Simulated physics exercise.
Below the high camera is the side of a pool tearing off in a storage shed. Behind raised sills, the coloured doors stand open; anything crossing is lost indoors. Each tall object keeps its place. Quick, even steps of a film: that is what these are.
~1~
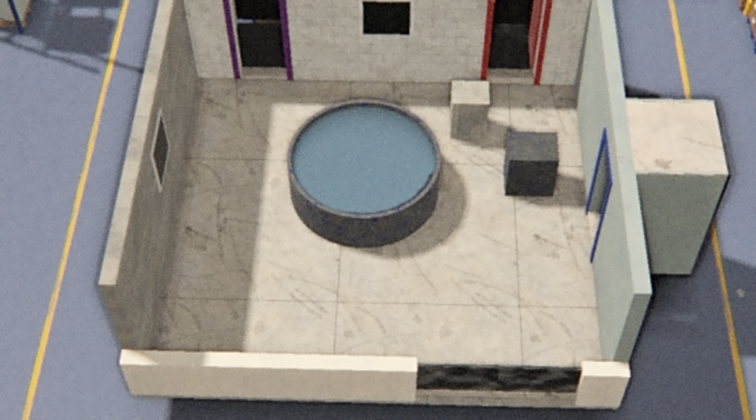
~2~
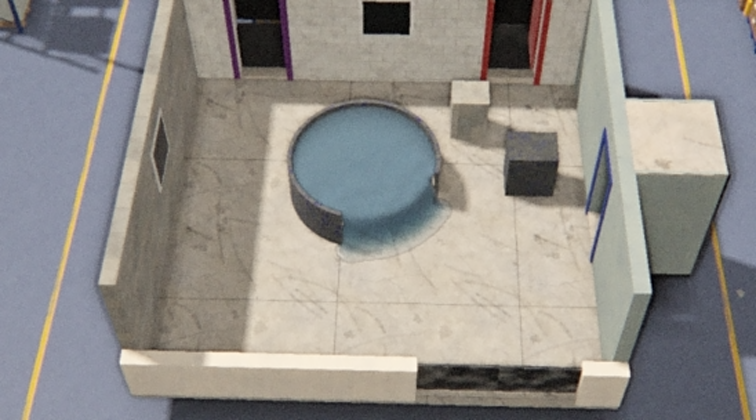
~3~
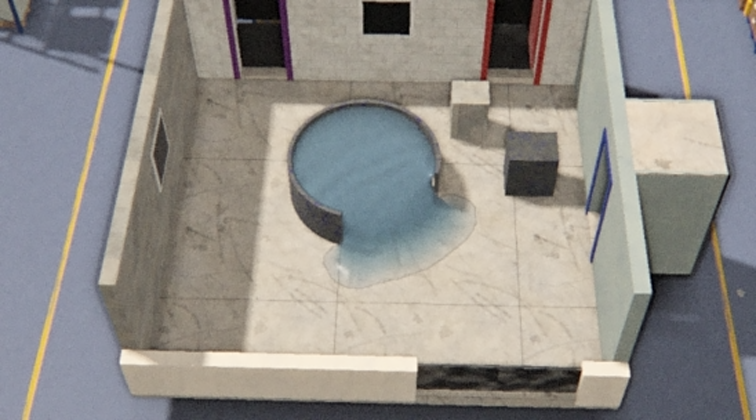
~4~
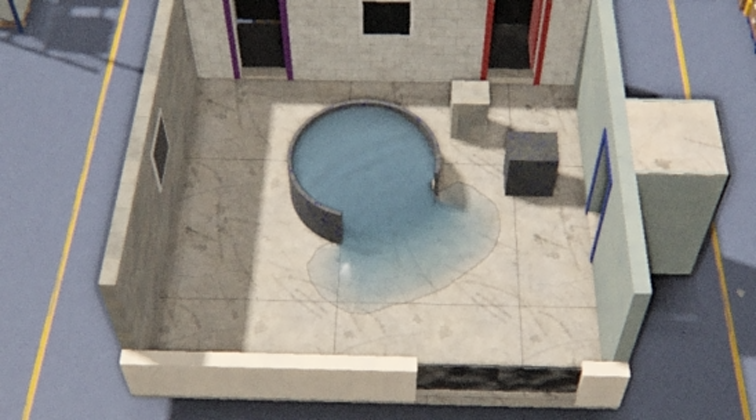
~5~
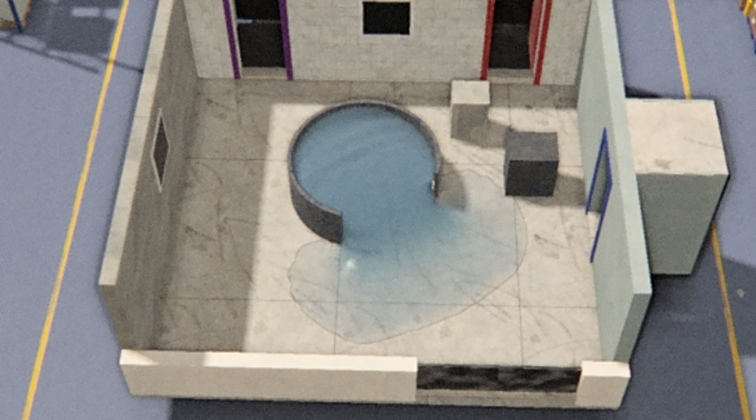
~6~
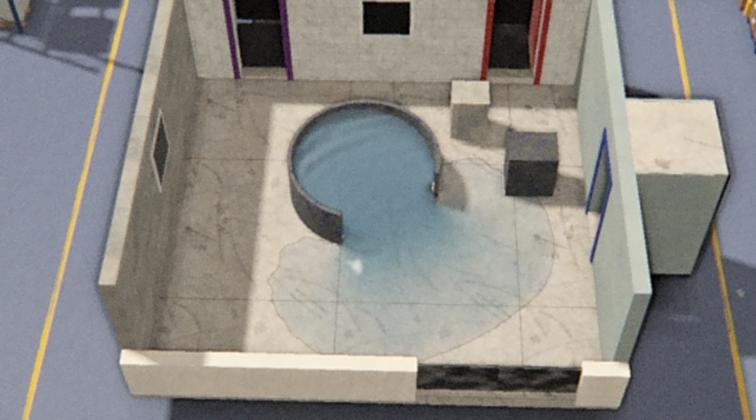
A round pool's side opens and blue water pours out, spreading across the pale floor.
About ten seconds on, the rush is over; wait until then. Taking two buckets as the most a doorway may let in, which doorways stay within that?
The purple door goes over it, the blue door goes over it, the red door stays within it.
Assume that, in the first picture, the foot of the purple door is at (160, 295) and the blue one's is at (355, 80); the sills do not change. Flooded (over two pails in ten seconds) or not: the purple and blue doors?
Result - the purple door one exceeds the limit while the blue door one stays within limits.
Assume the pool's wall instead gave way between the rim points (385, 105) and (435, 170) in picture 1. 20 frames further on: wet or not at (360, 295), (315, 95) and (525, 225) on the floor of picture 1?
Taken one by one: Unaffected, then sodden, then sodden.
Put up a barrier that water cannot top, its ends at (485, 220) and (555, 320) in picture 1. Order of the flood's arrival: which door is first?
It is the door marked blue.
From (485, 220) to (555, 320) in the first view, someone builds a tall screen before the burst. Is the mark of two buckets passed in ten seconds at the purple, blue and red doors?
Okay, so the purple door ends up above, the blue door comes in short, and the red door comes in short.
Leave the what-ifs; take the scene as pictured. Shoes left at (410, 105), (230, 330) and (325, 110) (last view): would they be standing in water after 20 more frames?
Lab note, in the order given: Unwetted, wet through, unwetted.
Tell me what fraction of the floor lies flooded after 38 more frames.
90 %, roughly.
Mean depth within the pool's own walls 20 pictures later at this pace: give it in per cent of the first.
26 percent or so.
A moment on, water covers 40 % of the floor; the purple door not reached, the blue door under two buckets in, the red door not reached.
Next, water covers 40 % of the floor; the purple door not reached, the blue door under two buckets in, the red door not reached.
Then, water covers 50 % of the floor; the purple door not reached, the blue door over two buckets in, the red door wet at the sill, nothing in.
Later, water covers 90 % of the floor; the purple door not reached, the blue door far over two buckets in, the red door under two buckets in.
In the end, water covers 100 % of the floor; the purple door over two buckets in, the blue door far over two buckets in, the red door under two buckets in.
